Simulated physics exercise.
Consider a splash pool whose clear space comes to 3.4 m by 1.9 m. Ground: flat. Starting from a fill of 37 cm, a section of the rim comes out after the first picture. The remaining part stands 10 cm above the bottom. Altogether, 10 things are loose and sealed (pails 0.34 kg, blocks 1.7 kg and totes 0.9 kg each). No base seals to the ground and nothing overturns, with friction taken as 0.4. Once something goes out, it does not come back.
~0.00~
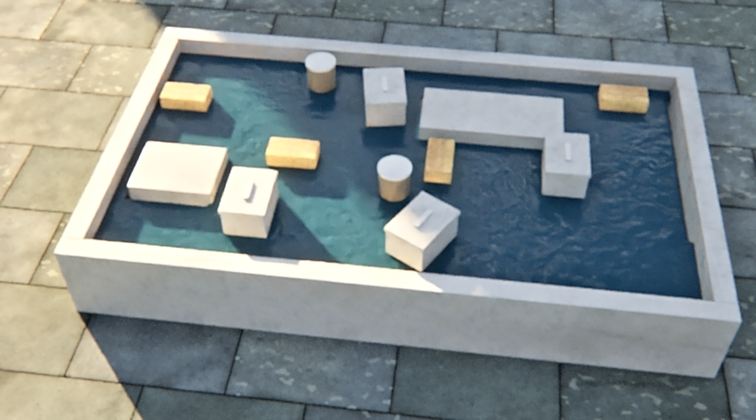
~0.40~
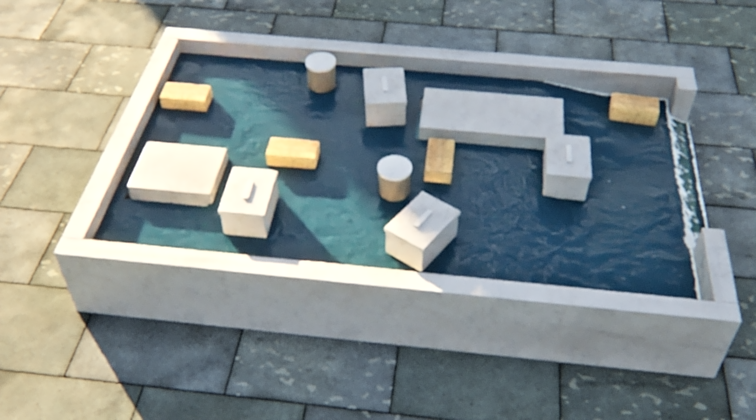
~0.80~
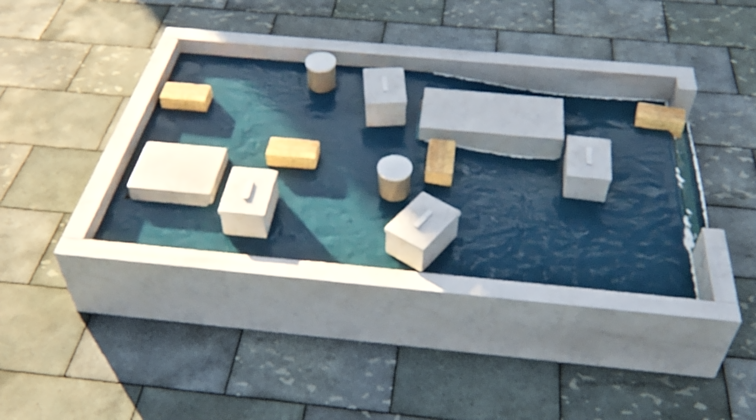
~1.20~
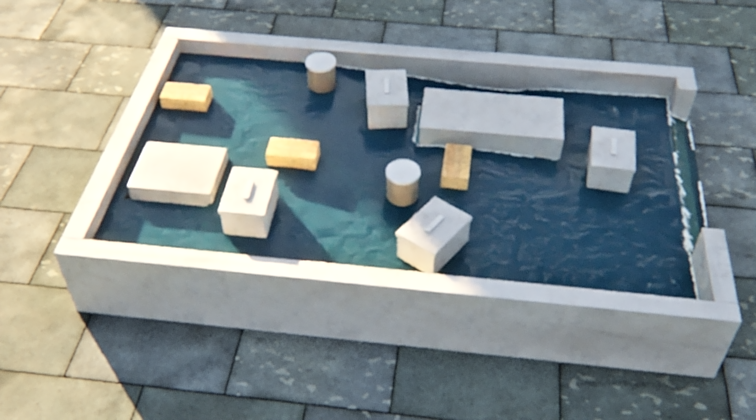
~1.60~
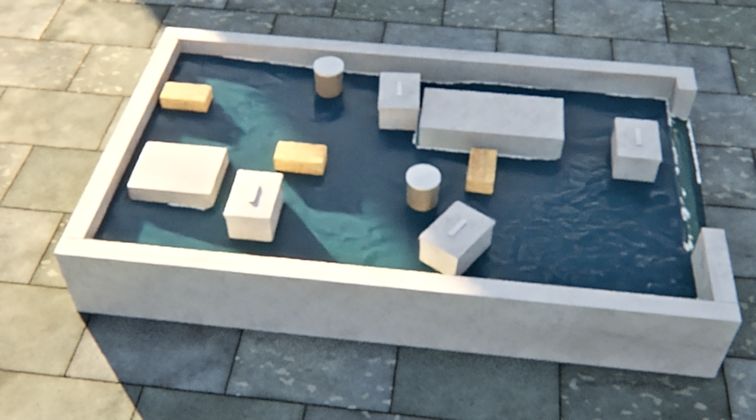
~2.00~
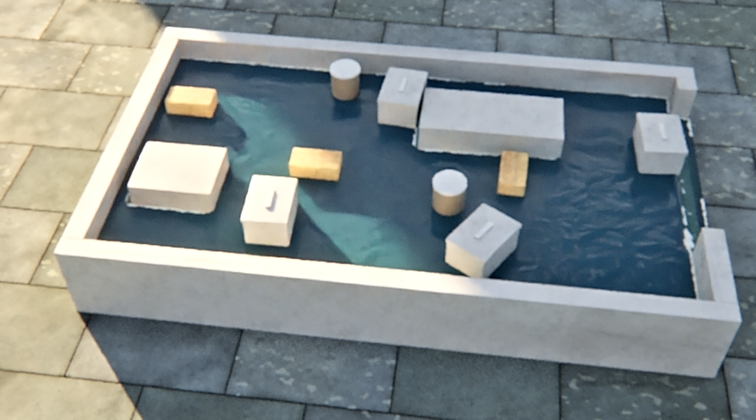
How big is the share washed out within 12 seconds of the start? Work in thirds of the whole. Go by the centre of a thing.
I would say one to two thirds.
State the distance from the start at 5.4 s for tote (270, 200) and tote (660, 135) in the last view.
40 cm; gone out.
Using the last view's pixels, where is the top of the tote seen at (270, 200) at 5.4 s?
Estimated pixel: About (324, 214).
After 2.8 s 2 of 10 are out; 8 afloat.
After 5.4 s 3 of 10 are out; 7 afloat.
After 8.0 s 5 of 10 are out; 5 afloat.
After 12.0 s 5 of 10 are out; 5 afloat.
